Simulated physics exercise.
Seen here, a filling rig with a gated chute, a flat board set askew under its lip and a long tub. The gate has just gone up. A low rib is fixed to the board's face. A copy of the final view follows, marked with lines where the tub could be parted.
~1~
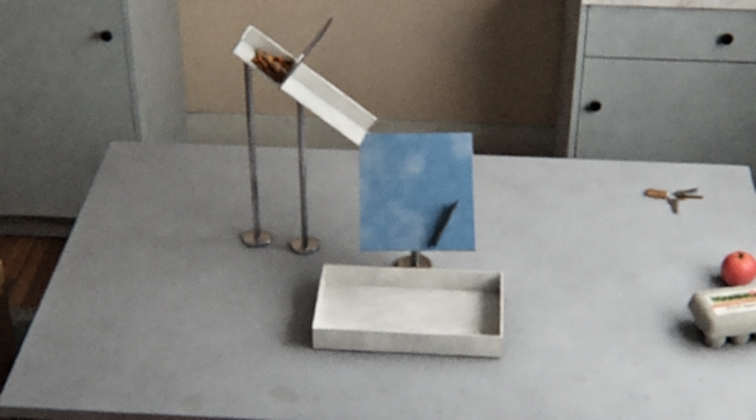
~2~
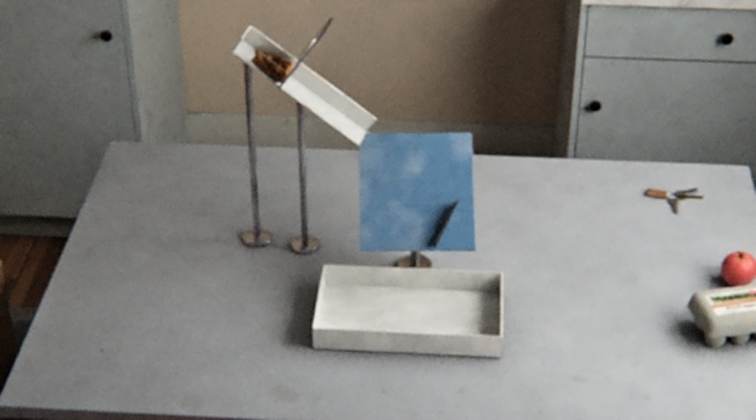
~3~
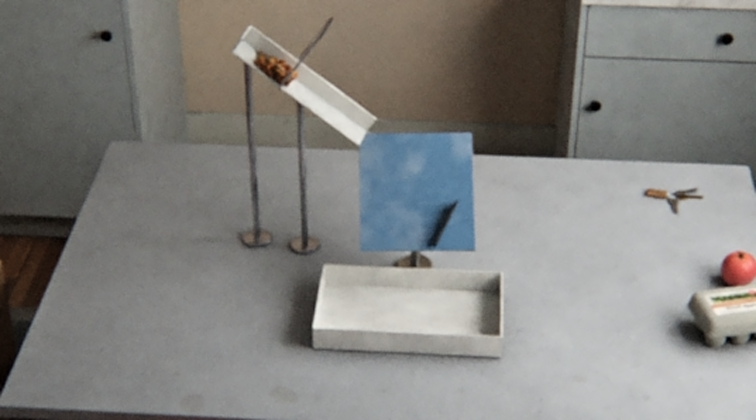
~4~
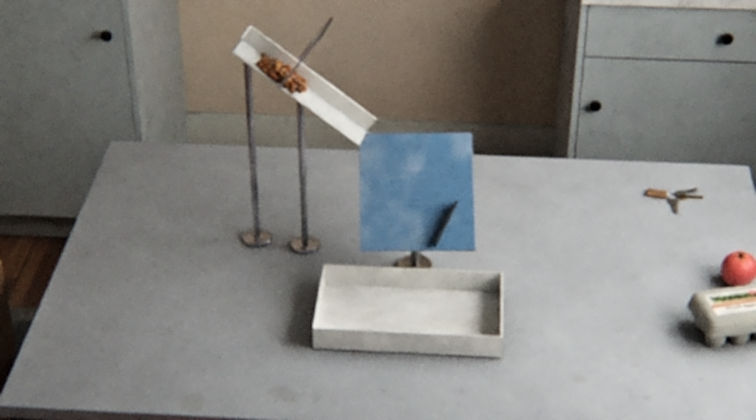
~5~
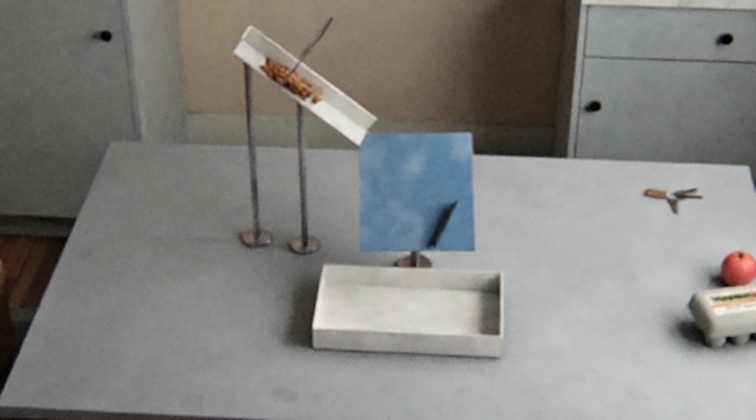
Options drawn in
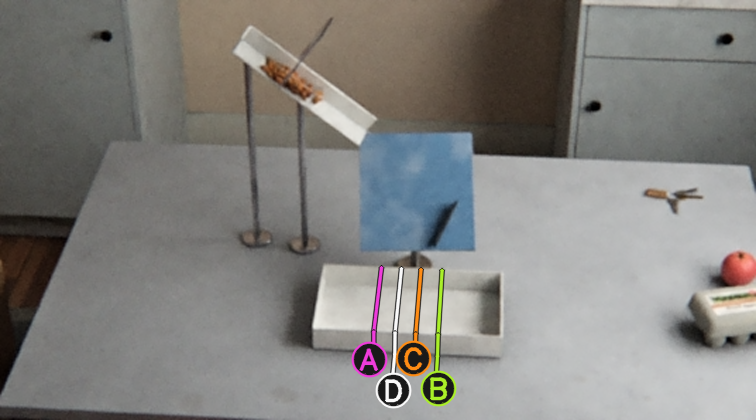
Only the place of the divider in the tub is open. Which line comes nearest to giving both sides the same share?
Go for C.
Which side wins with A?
Right.
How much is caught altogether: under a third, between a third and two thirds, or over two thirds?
About that: Over two thirds.
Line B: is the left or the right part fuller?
The left side.
On the marked copy, line A crosses the front rim at (373, 331); line B crosses the front rim at (438, 334); line C crosses the front rim at (415, 333); line D crosses the front rim at (395, 332).
With A, of what is caught, none at all on the left of the divider, the whole lot on the right.
With B, of what is caught, the whole lot on the left of the divider, none at all on the right.
With C, of what is caught, close to a third on the left of the divider, close to two thirds on the right.
With D, of what is caught, none at all on the left of the divider, the whole lot on the right.
